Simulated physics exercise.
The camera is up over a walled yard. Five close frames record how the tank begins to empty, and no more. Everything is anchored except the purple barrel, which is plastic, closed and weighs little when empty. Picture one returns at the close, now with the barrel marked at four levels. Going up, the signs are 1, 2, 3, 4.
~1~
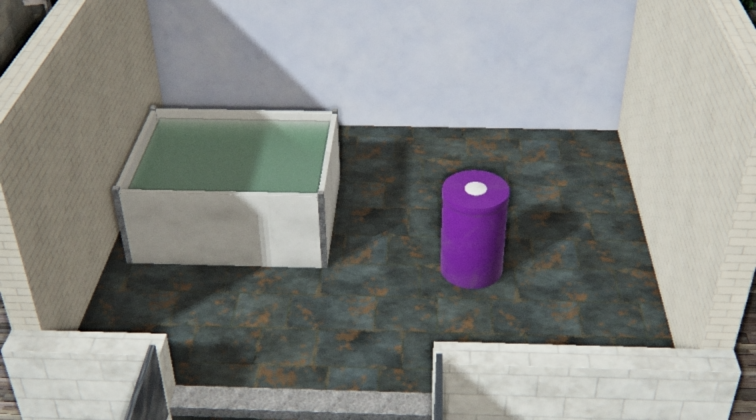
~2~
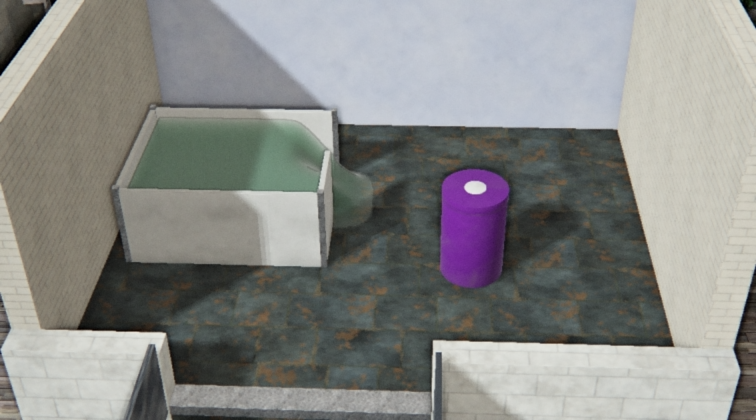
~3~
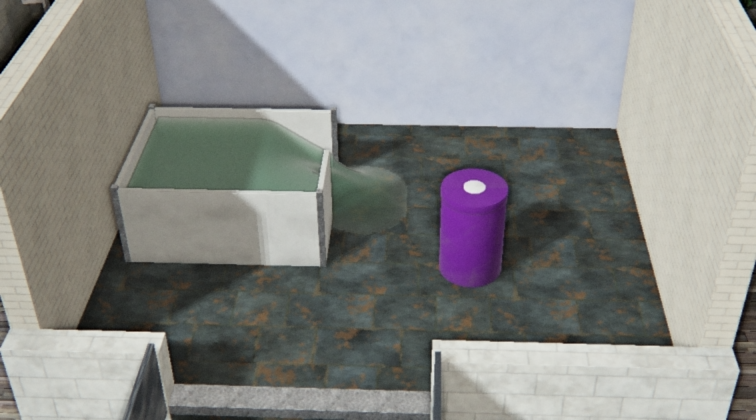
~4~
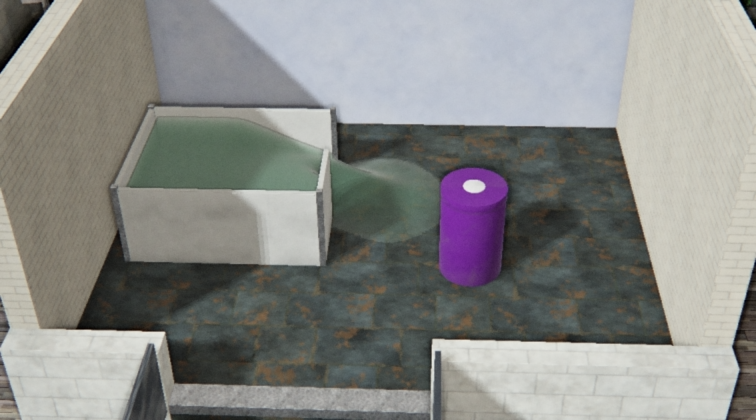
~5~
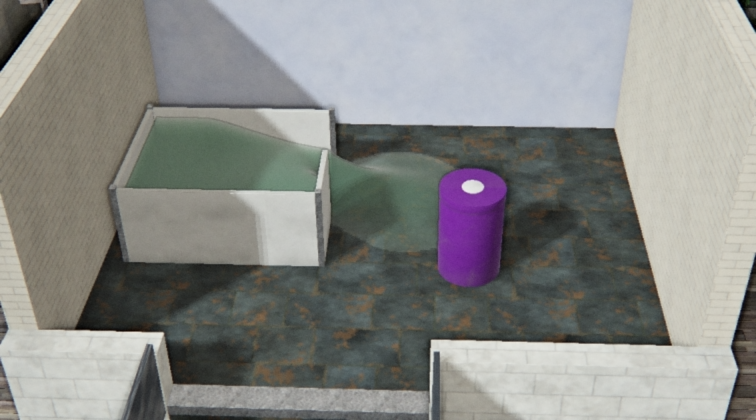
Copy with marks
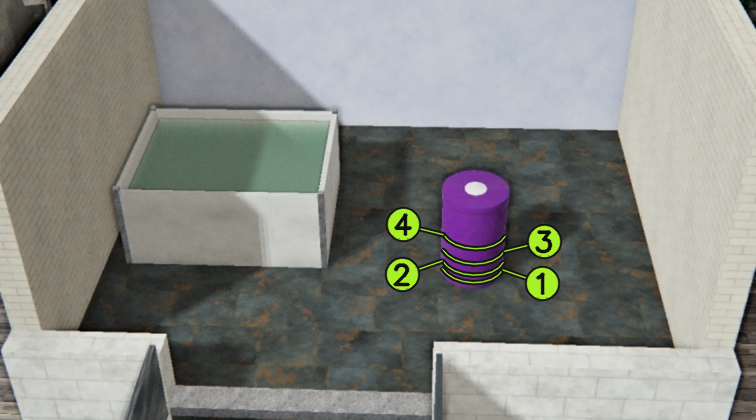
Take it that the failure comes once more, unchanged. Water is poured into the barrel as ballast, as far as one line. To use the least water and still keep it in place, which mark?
Choose 2.
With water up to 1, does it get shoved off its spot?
Yes, it does.
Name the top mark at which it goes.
The answer is 1.
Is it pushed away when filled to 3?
No.
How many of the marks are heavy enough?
Three.
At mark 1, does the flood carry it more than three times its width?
No, less.
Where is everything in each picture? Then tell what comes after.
Lid of the purple barrel at (476, 189); tank full, its middle at (233, 156); open gate at (300, 342), in the first picture.
In the second picture, 2 % of the ground wet, in view closest to the barrel at (356, 214).
In the third picture, 4 % of the ground wet, in view closest to the barrel at (381, 224).
In the fourth picture, 7 % of the ground wet, in view closest to the barrel at (413, 228).
Lid of the purple barrel at (473, 187); 11 % of the ground wet, in view closest to the barrel at (439, 237), in the fifth picture.
On the marked copy, 1 at (472, 282); 2 at (473, 275); 3 at (474, 264); 4 at (474, 248); from the bottom up 1, 2, 3, 4.
For mark 1, it is pushed about its own width away.
For mark 2, it does not move.
For mark 3, it does not move.
For mark 4, it does not move.
